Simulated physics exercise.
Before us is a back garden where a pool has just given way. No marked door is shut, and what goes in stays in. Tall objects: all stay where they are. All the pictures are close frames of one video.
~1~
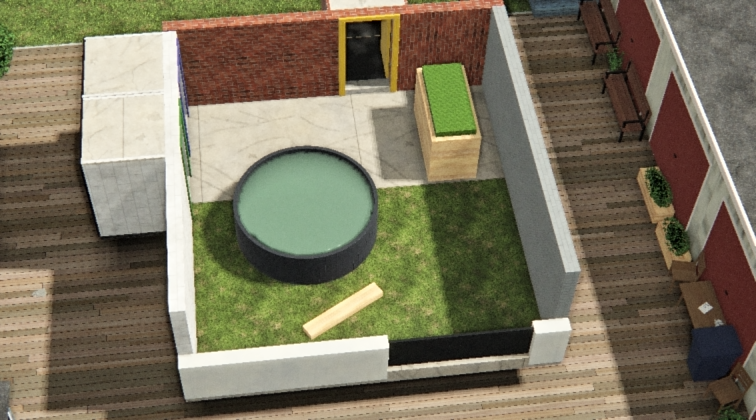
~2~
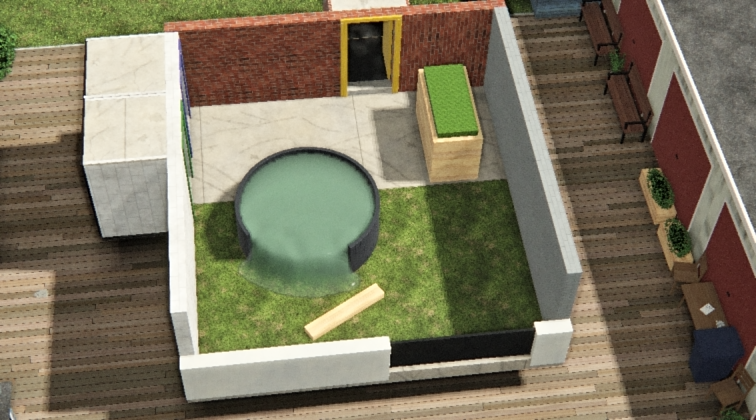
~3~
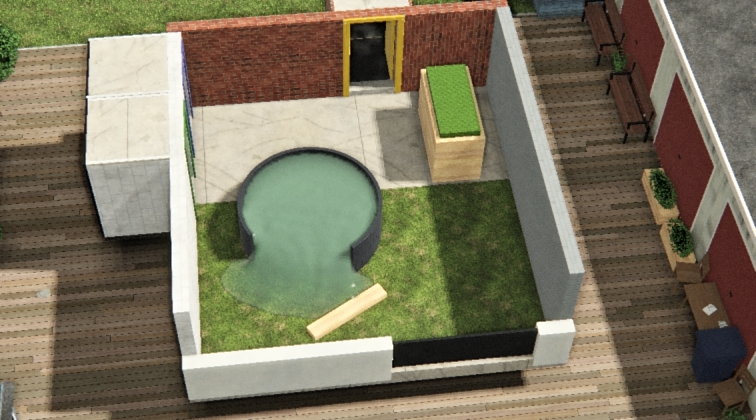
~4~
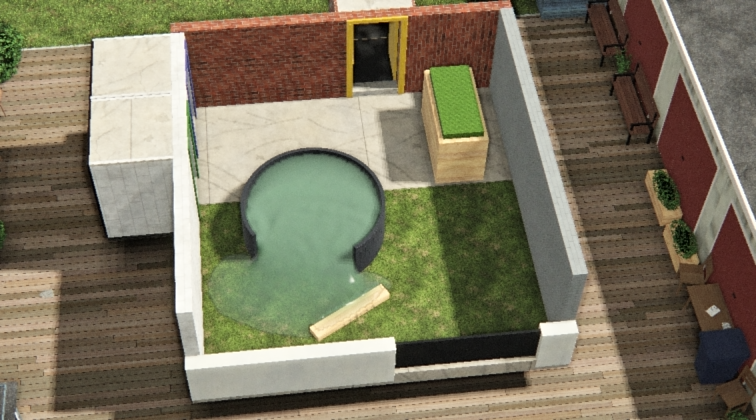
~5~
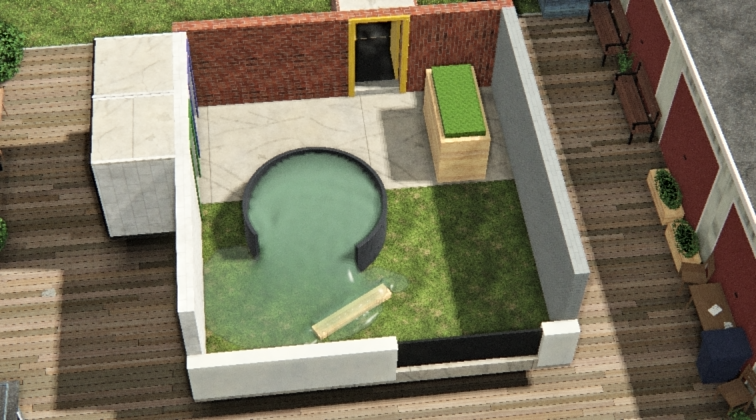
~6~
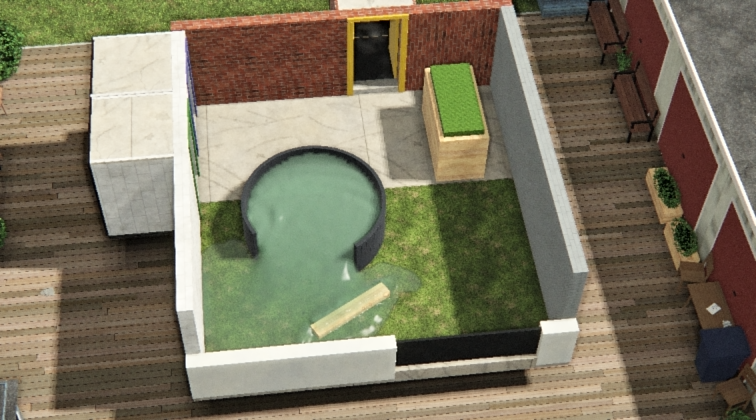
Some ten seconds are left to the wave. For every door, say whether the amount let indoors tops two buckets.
Outcome: The green door is swamped. The blue door is not swamped. The yellow door is not swamped.
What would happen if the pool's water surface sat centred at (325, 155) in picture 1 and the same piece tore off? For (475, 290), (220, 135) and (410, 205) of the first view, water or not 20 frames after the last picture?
So, in the order given, I'd say soaked through, unaffected, unaffected.
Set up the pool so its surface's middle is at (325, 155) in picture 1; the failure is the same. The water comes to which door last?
The one in yellow is the last one.
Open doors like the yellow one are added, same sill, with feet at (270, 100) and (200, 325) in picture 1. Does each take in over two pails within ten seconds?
The first door ends up below and the second ends up above.
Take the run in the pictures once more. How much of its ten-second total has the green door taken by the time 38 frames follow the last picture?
Some 85 in a hundred.
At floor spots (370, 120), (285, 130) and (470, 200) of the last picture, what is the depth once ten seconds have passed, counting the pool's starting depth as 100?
I'd say around 18 per cent, then 8 per cent, then 14 per cent.
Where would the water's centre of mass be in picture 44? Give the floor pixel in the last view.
Near pixel (348, 246).
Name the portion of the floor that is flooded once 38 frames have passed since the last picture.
Estimate: Some 90 in a hundred.
A moment on, water covers 30 % of the floor; the green door not reached, the blue door not reached, the yellow door not reached.
Next, water covers 35 % of the floor; the green door not reached, the blue door not reached, the yellow door not reached.
Then, water covers 60 % of the floor; the green door under two buckets in, the blue door not reached, the yellow door not reached.
Later, water covers 90 % of the floor; the green door over two buckets in, the blue door under two buckets in, the yellow door wet at the sill, nothing in.
In the end, water covers 95 % of the floor; the green door over two buckets in, the blue door under two buckets in, the yellow door wet at the sill, nothing in.
